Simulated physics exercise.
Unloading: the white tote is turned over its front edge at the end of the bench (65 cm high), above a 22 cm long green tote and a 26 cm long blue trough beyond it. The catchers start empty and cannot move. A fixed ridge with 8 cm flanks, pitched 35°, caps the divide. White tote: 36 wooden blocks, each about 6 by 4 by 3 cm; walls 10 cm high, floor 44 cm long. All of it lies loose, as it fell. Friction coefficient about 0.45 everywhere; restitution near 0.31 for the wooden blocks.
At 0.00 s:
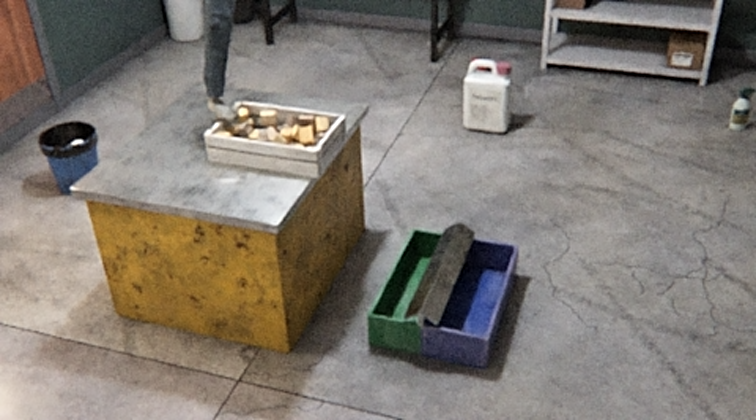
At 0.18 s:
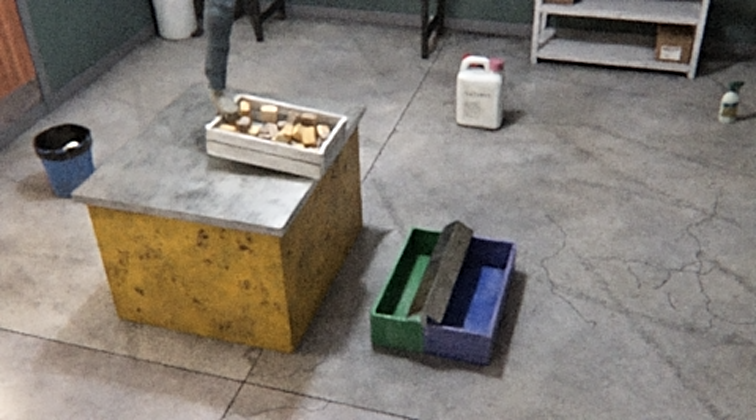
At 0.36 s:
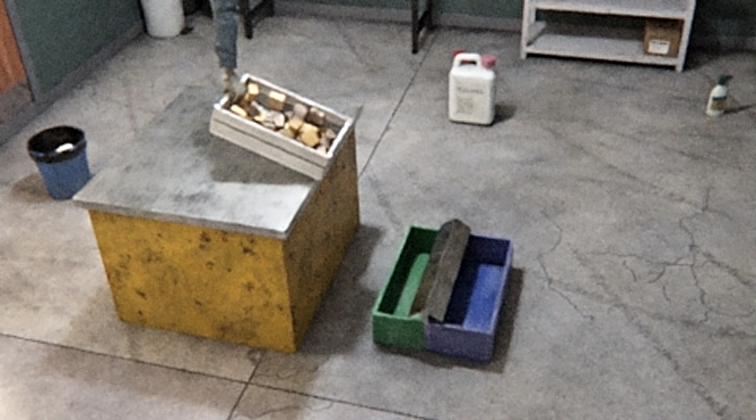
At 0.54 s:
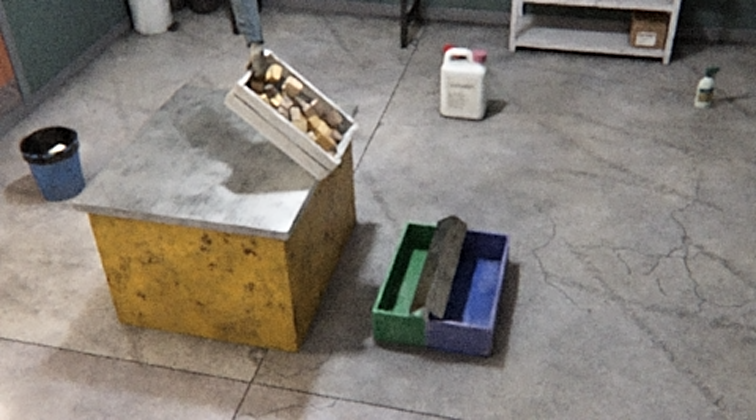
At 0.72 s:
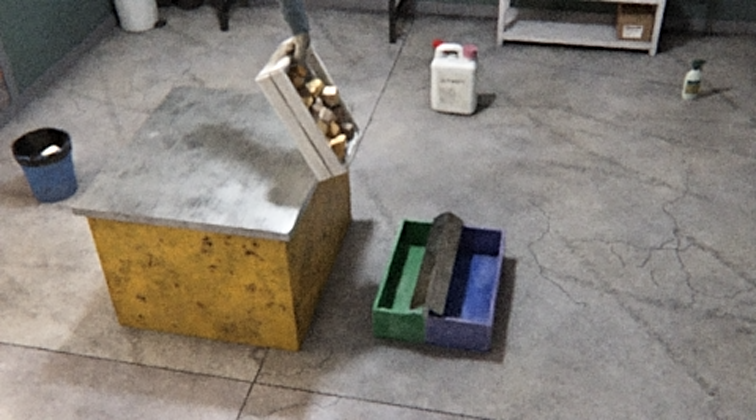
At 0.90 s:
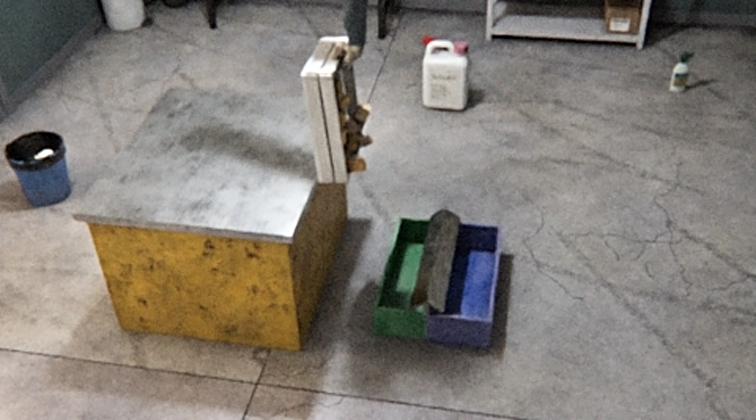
A white crate full of wooden blocks was tilted up by an arm at the bench's edge until it stood nearly upright on its side, above a green tote and a blue trough on the floor.
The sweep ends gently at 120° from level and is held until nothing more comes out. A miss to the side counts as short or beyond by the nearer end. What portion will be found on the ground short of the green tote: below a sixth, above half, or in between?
Ending on the ground short of the green tote: Between a sixth and a half of them.
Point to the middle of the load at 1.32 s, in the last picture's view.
At about (395, 217).
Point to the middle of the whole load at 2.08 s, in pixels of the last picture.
Near (403, 282).
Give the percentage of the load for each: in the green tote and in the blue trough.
Roughly 70 and 5 per cent.
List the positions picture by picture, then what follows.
In the first frame (each is followed by its nearest rim corner in this view; the camera moves round a little), white tote, (313, 150); green tote, (418, 324); 0° from level; none out.
White tote, (318, 152); 6° from level, in the second frame.
White tote, (326, 156); 20° from level, in the third frame.
White tote, (335, 161); 40° from level, in the fourth frame.
White tote, (343, 169); 63° from level, in the fifth frame.
White tote, (348, 180); green tote, (423, 313); 86° from level; 3 out, the lowest block at (357, 165), in the sixth frame.
After 1.09 s, tilt 106°; 26 still in the white tote and 10 in the air.
After 1.32 s, tilt 119°; 8 still in the white tote, 5 in the green tote and 23 in the air.
After 1.66 s, tilt 120°; 22 in the green tote, 1 in the blue trough, 7 on the ground short of the green tote and 6 in the air.
Final count (at 2.08 s), 25 in the green tote, 1 in the blue trough and 10 on the ground short of the green tote. Asked share, 10 of 36, 28 per cent.
